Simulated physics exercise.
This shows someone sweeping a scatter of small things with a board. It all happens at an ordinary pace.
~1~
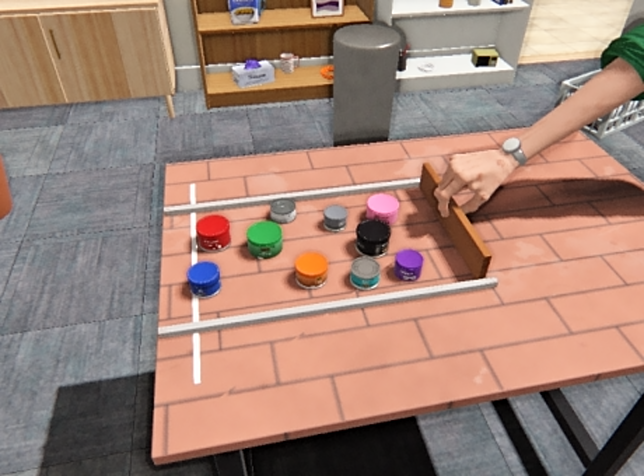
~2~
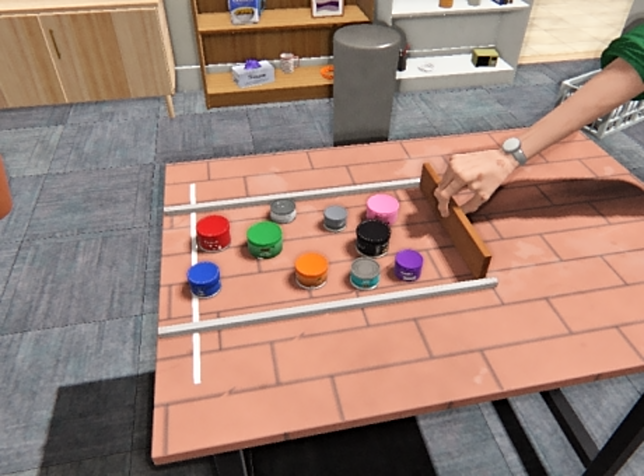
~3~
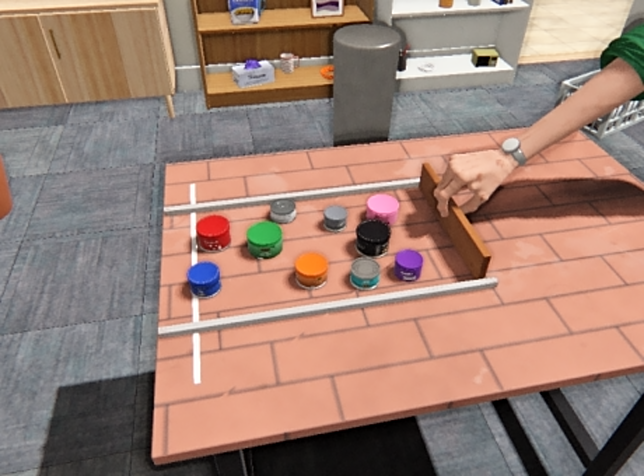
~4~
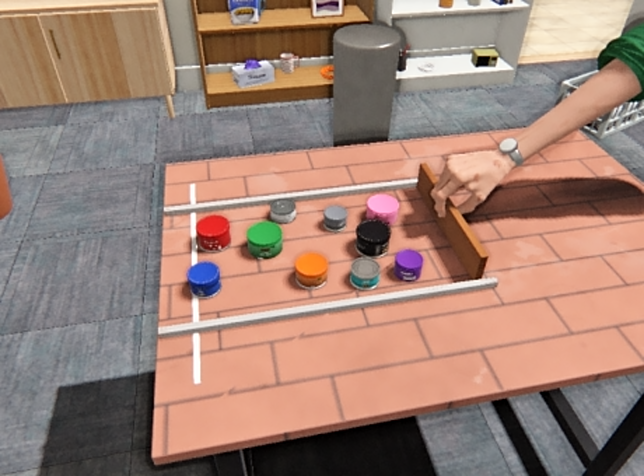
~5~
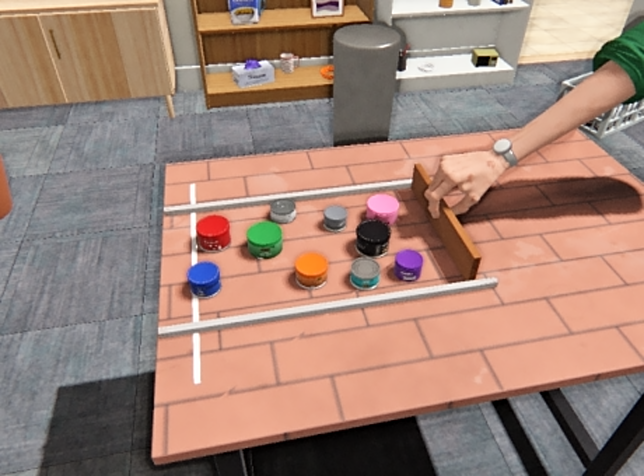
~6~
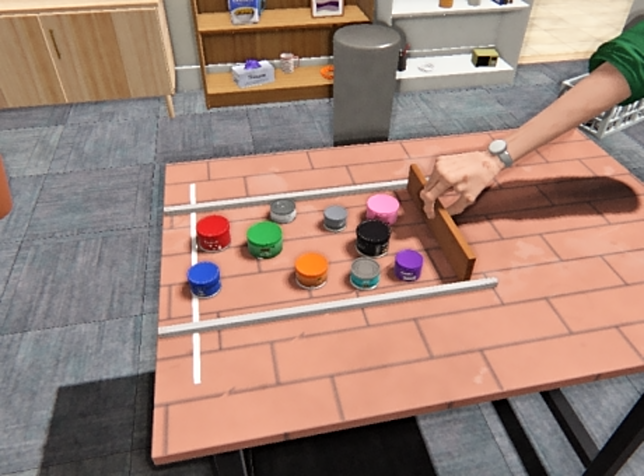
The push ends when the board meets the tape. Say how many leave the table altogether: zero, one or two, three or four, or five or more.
Here the number that fall off is five or more.
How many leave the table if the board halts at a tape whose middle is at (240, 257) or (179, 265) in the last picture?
The counts: 0 and 5.
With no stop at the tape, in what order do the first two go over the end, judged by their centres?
Earliest first: The red pot, the green tub.
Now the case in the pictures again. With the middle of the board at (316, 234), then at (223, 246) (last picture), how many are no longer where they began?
At the one place 8, at the other 10.
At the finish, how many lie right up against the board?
In contact: 5.
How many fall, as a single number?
The count is 5.
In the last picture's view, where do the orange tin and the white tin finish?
The orange tin stops around (177, 284); the white tin around (180, 218).
Soon after, none off yet; blue tin at rest near (205, 280); red pot at rest near (214, 234); green tub at rest near (265, 240).
In the end, the number that fall off is five or more; gone, turquoise tin, grey tin, green tub, red pot and blue tin.
